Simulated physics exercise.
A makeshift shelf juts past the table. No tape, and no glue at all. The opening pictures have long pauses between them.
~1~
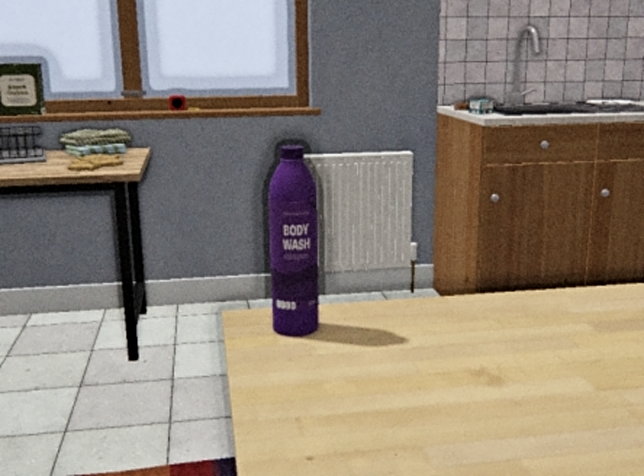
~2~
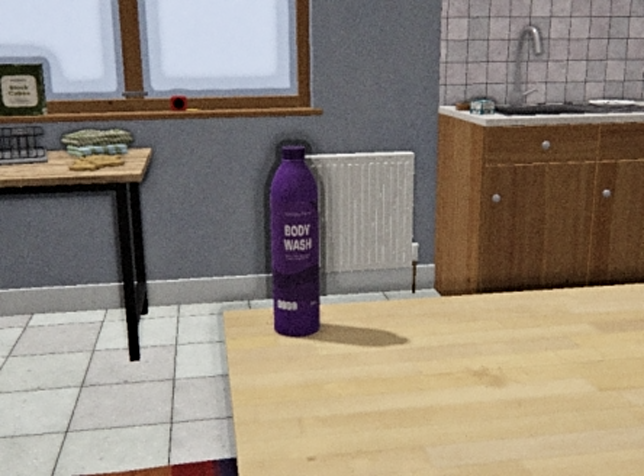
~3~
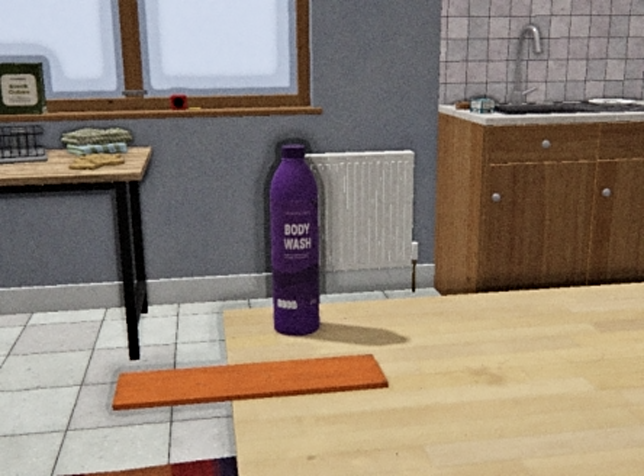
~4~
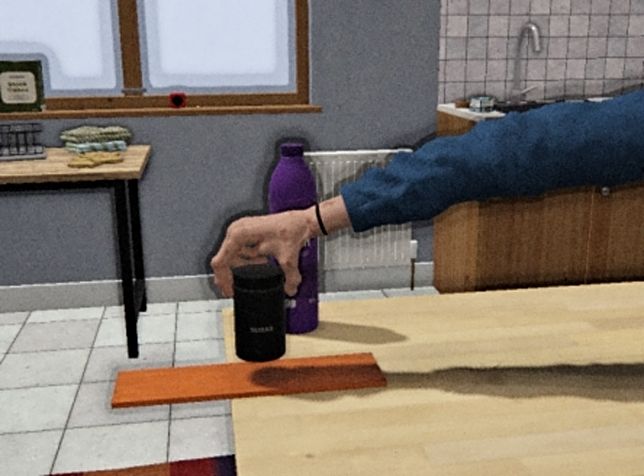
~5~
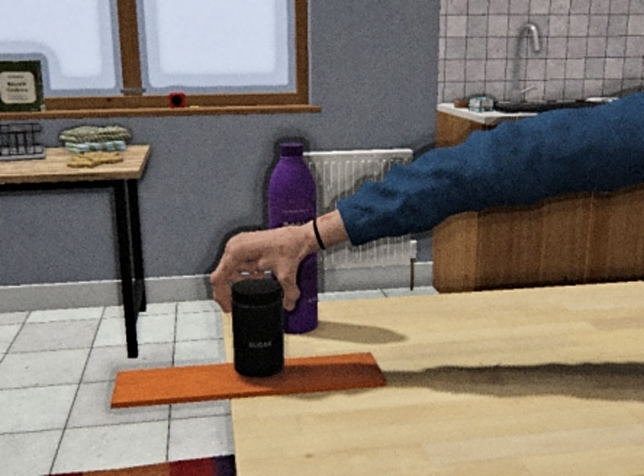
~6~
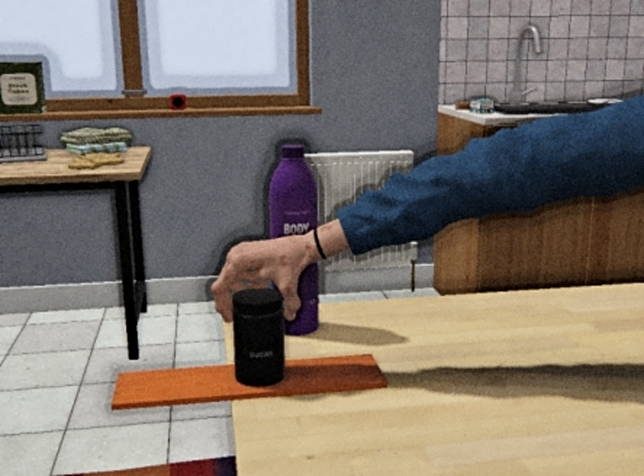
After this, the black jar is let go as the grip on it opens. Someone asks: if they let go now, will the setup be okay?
I expect no fall.
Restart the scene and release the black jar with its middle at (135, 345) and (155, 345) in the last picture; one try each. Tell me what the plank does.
Topples, then topples.
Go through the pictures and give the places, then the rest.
In the first picture, the last thing is not in view yet; purple bottle (294, 241).
In the second picture, the last thing is not in view yet; purple bottle (295, 241).
In the third picture, the last thing is not in view yet; purple bottle (295, 240).
In the fourth picture, coming down; black jar (259, 312); purple bottle (294, 238).
In the fifth picture, coming down; black jar (258, 327); purple bottle (294, 238).
In the sixth picture, set down, still held; black jar (259, 336); purple bottle (294, 240).
Then, 0.40 s later than the last frame, all is still.
Then, 0.70 s later than the last frame, black jar resting near (259, 336).
When it is over, all 3 as before. End places, in pixels of the last picture, black jar near (259, 336). The plank keeps its balance.
